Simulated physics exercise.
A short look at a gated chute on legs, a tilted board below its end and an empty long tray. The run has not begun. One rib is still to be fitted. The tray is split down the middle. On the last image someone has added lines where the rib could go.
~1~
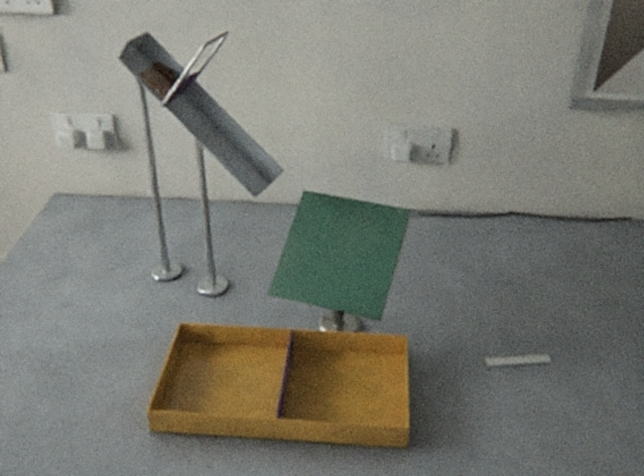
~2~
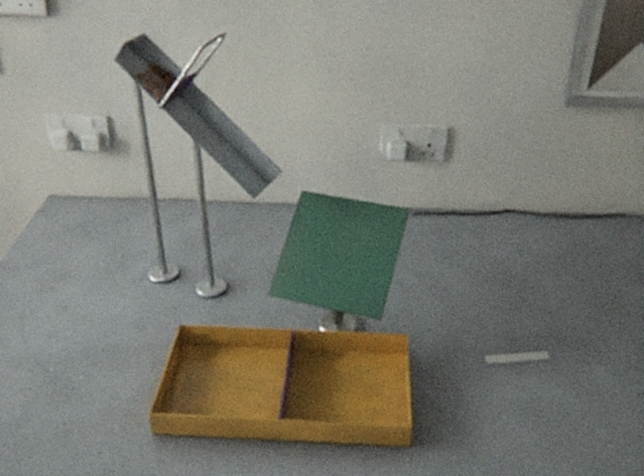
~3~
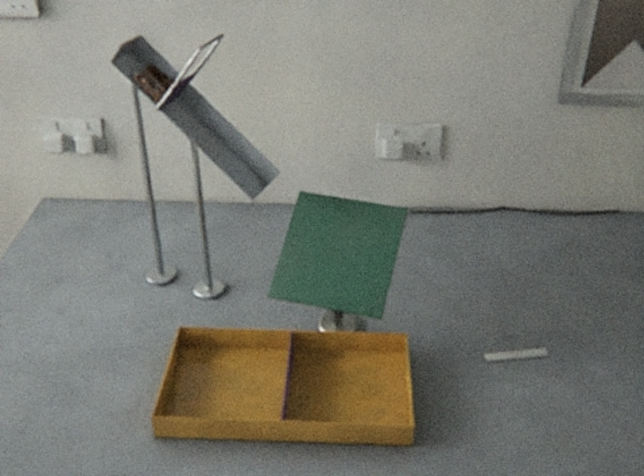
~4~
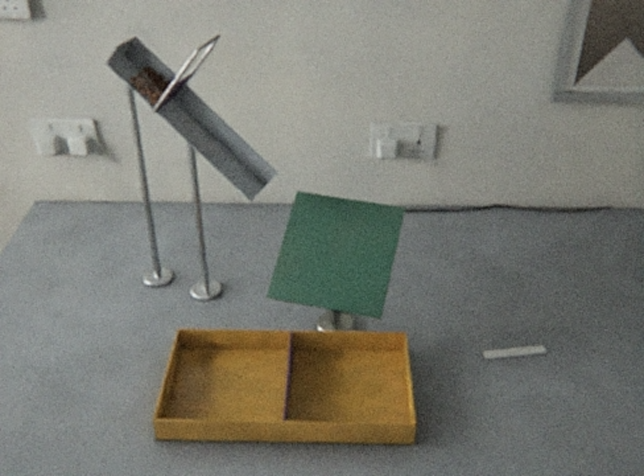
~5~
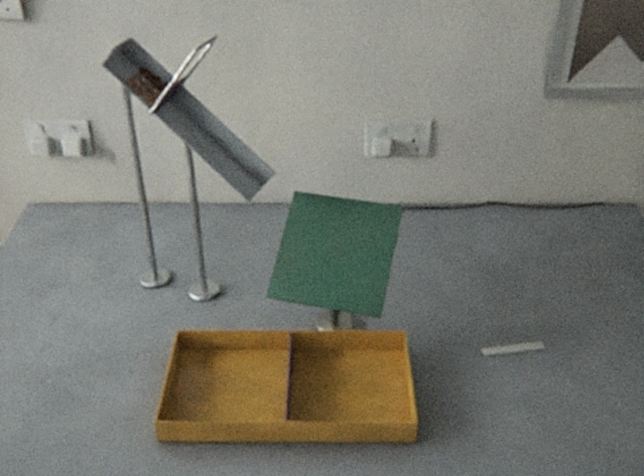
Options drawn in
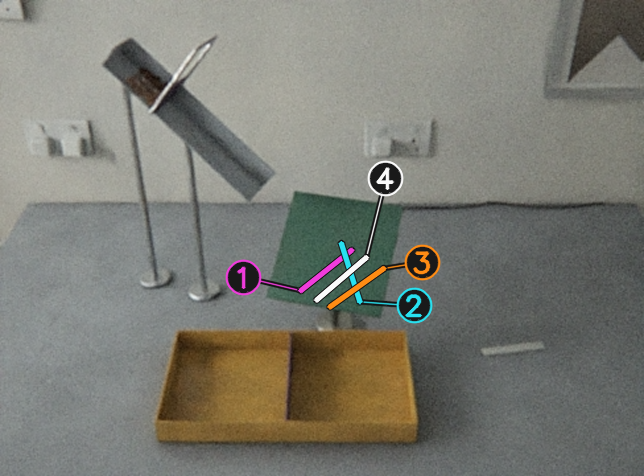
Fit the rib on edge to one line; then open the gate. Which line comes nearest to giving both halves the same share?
Go for 4.
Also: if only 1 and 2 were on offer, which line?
That is line 1.
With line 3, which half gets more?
More lands on the right.
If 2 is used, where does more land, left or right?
Right.
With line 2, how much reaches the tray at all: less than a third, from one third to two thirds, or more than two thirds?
Line 2 gives more than two thirds.
On the marked copy, line 1 from (351, 250) to (300, 290); line 2 from (341, 243) to (359, 301); line 3 from (383, 268) to (329, 306); line 4 from (366, 257) to (316, 300).
For line 1, of what is caught, the bulk in the left half, close to a quarter in the right.
For line 2, of what is caught, a small share in the left half, the bulk in the right.
For line 3, of what is caught, close to a quarter in the left half, the bulk in the right.
For line 4, of what is caught, close to half in the left half, close to half in the right.
